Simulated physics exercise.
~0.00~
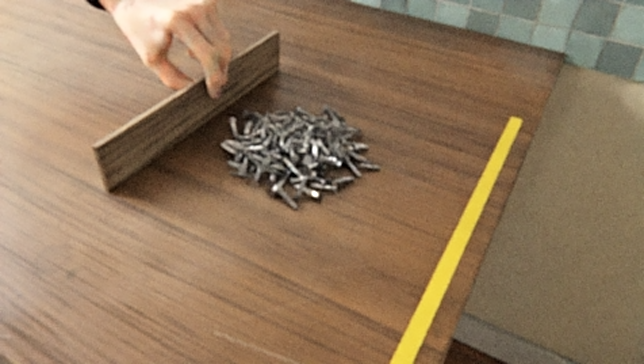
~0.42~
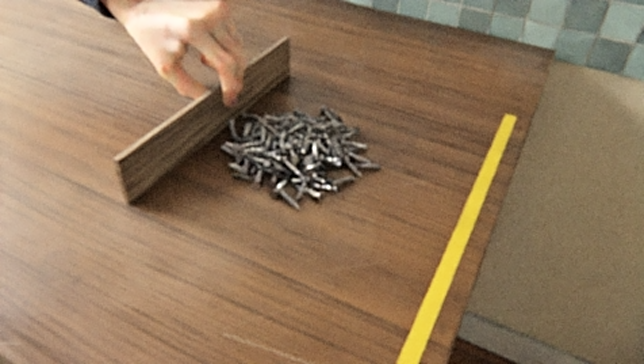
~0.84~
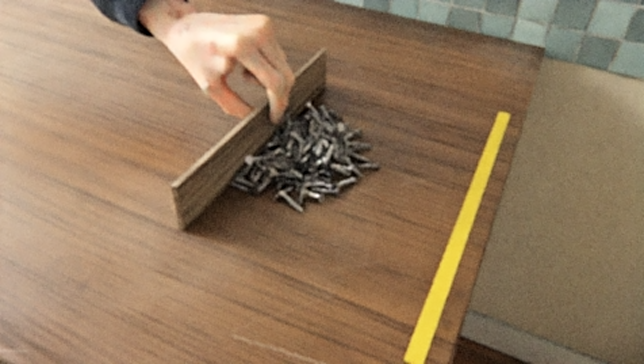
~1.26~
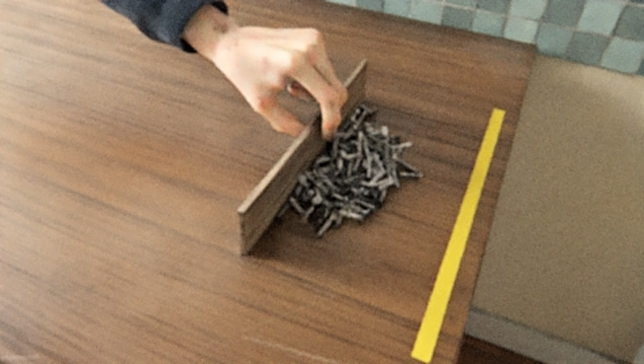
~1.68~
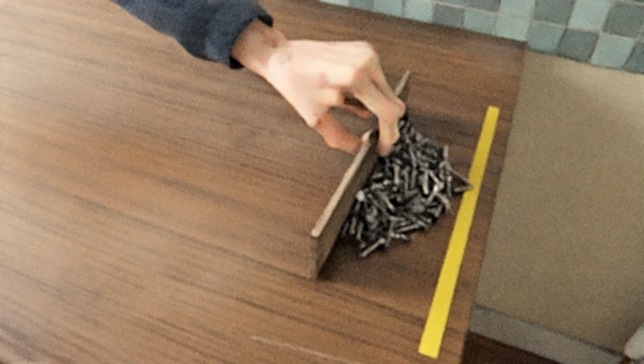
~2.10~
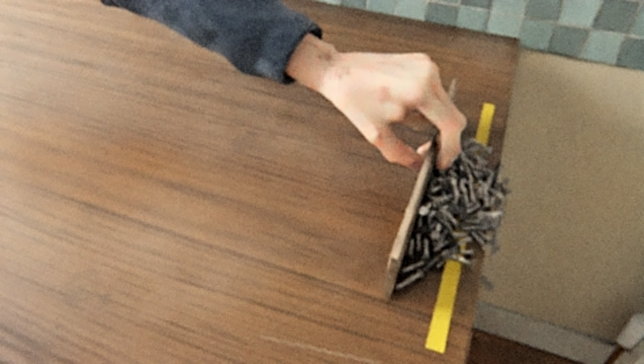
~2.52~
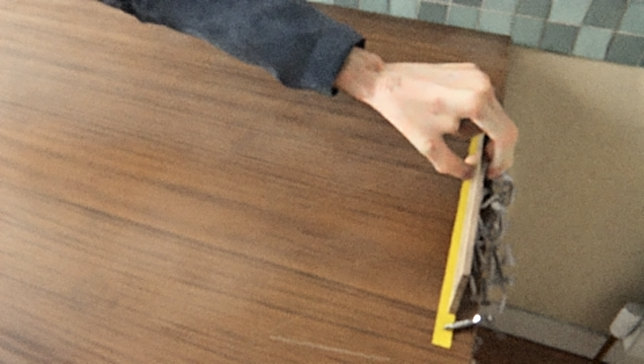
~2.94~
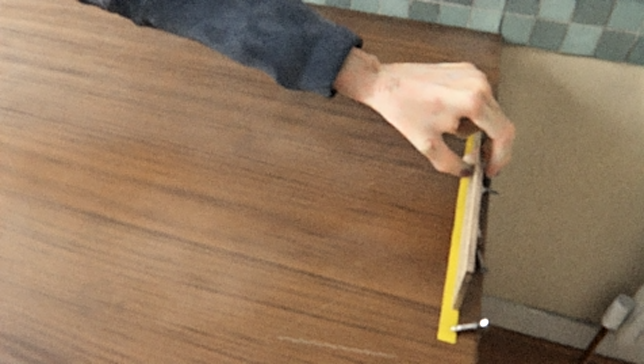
A hand in a dark sleeve pushed a pile of small metal screws rightward across a wooden table with a strip of wood, stopping at the yellow tape near the end, and nearly all of them went over the edge.
